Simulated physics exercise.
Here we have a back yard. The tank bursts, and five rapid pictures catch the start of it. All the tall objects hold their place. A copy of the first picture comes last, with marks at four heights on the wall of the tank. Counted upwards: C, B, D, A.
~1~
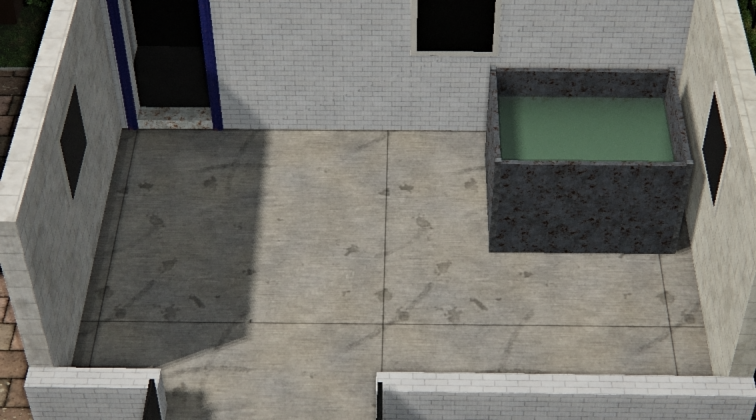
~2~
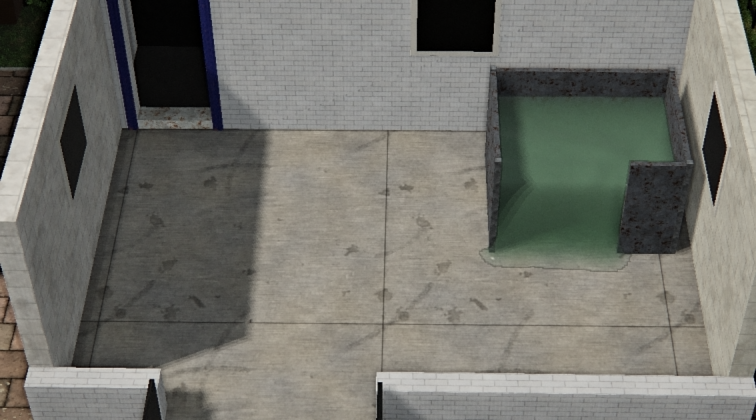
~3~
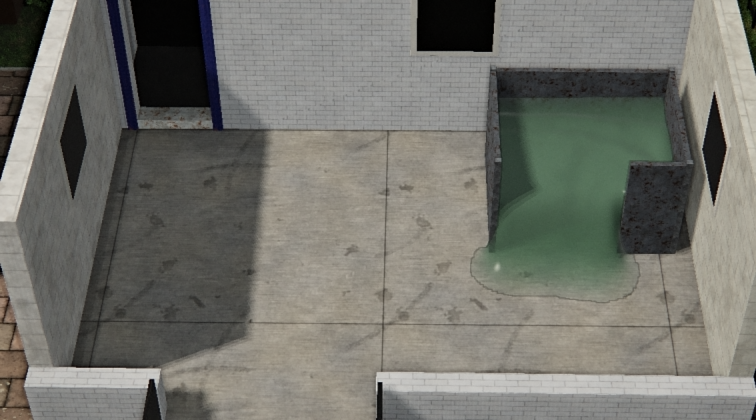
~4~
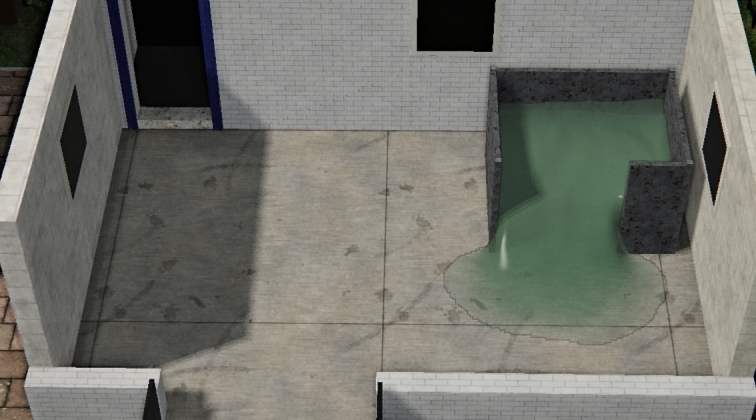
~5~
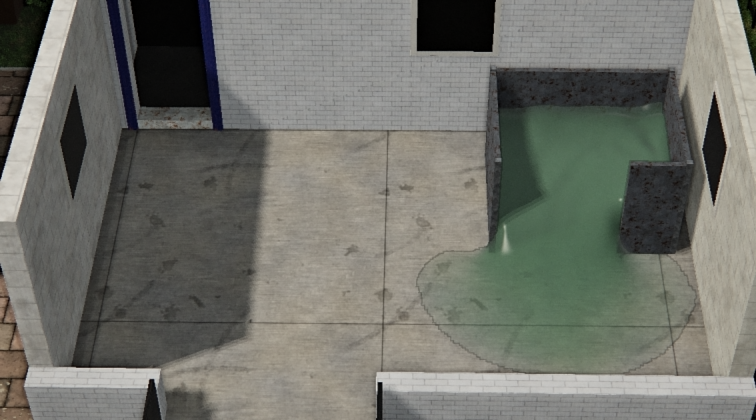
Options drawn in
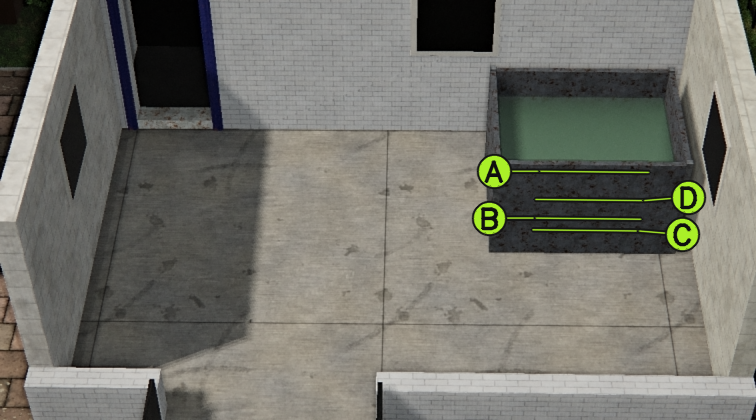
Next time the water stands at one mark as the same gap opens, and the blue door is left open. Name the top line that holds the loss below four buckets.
That is line D.
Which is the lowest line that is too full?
That is line A.
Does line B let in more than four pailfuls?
No, not at all.
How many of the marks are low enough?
Three of them.
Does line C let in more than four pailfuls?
No.
In lime, A at (593, 171); B at (587, 218); C at (585, 230); D at (589, 200); from the bottom up C, B, D, A.
With A, about 10 bucketfuls get in.
With B, nothing gets over.
With C, nothing gets over.
With D, a splash gets over, under a bucket.
